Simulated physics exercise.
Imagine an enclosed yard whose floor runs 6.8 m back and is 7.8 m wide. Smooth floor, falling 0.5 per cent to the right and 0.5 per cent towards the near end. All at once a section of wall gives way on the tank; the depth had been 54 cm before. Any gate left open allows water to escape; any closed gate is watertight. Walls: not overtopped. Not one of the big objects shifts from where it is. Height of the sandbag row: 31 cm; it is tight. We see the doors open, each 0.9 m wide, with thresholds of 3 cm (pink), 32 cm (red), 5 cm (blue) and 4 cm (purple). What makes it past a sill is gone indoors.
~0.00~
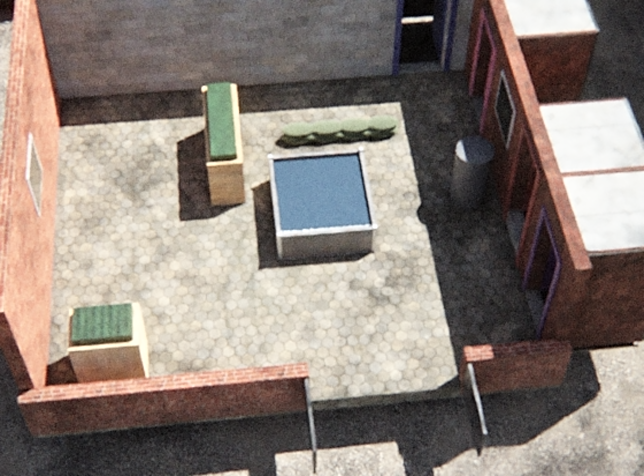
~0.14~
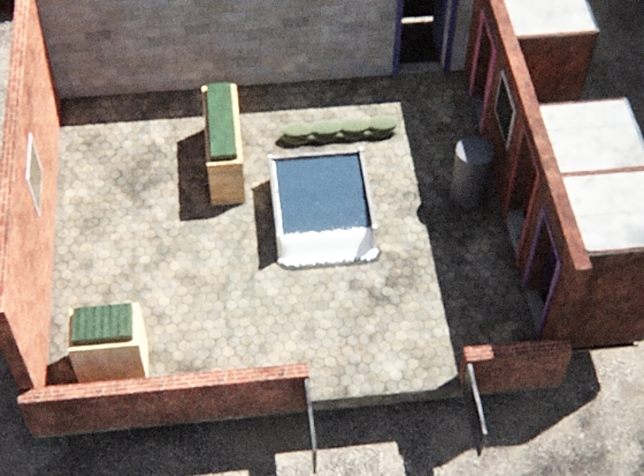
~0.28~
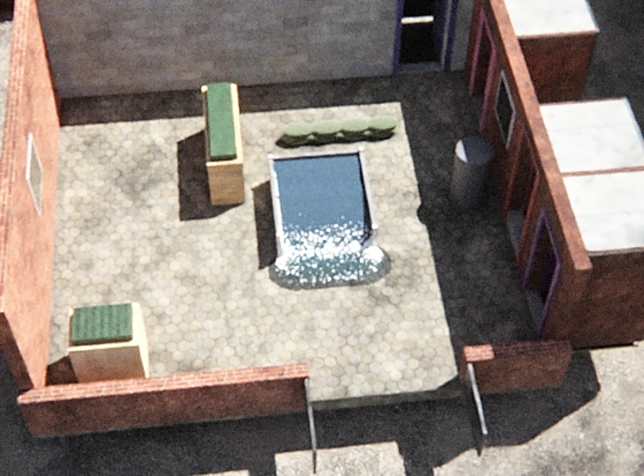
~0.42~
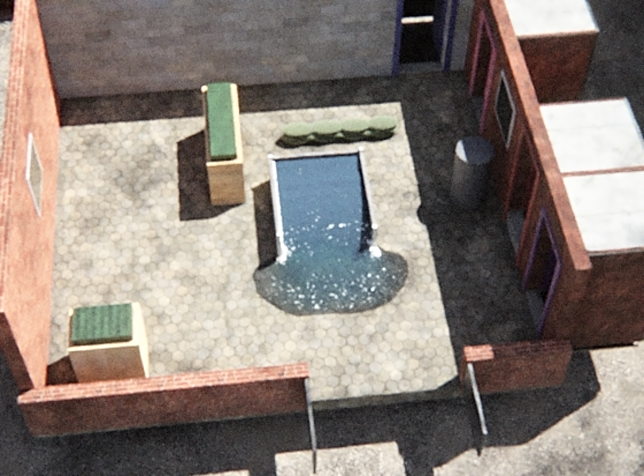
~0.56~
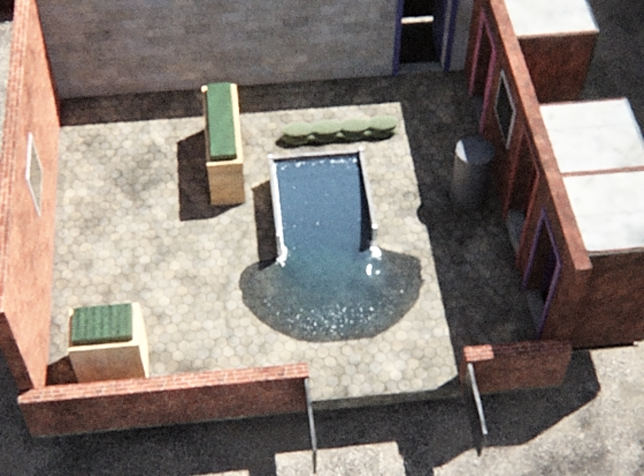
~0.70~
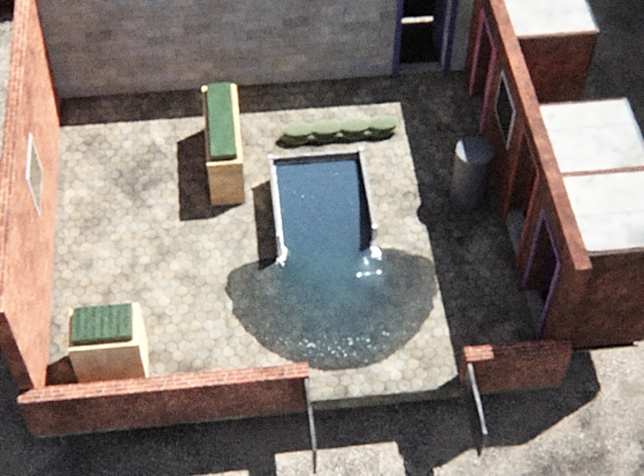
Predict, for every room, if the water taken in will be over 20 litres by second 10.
Prediction: For the pink door, not over 20 litres; for the red door, not over 20 litres; for the blue door, not over 20 litres; for the purple door, not over 20 litres.
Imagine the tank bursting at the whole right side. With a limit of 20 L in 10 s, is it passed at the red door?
Against the limit, red does not exceed it.
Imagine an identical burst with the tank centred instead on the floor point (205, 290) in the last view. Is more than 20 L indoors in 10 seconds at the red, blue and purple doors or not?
Well, red ends up inside the mark, blue ends up inside the mark and purple ends up beyond the mark.
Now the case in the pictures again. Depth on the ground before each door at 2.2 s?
Pink 0 cm, red 0 cm, blue 0 cm, purple 0 cm.
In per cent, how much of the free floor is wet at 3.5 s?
Roughly 25 % of the floor.
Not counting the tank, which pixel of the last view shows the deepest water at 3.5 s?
About (46, 412).
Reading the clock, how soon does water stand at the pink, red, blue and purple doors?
Pink not within the 10 s, red 4.0 s, blue not in the 10 s, purple 2.4 s.
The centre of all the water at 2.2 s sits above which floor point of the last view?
The water's centre is around (326, 289).
After 1.4 s water covers 20 % of the floor and is deepest (21 cm) near (291, 389); pink door not reached, red door not reached, blue door not reached, purple door not reached.
After 2.2 s water covers 25 % of the floor and is deepest (20 cm) near (280, 390); pink door not reached, red door not reached, blue door not reached, purple door not reached.
After 3.5 s water covers 25 % of the floor and is deepest (18 cm) near (46, 412); pink door not reached, red door not reached, blue door not reached, purple door 6 cm at the sill, 1 L in.
After 6.0 s water covers 40 % of the floor and is deepest (8 cm) near (58, 410); pink door not reached, red door 2 cm at the sill, 0 L in, blue door not reached, purple door 4 cm at the sill, 5 L in.
After 10.0 s water covers 50 % of the floor and is deepest (3 cm) near (46, 412); pink door not reached, red door 2 cm at the sill, 0 L in, blue door not reached, purple door 3 cm at the sill, 5 L in.
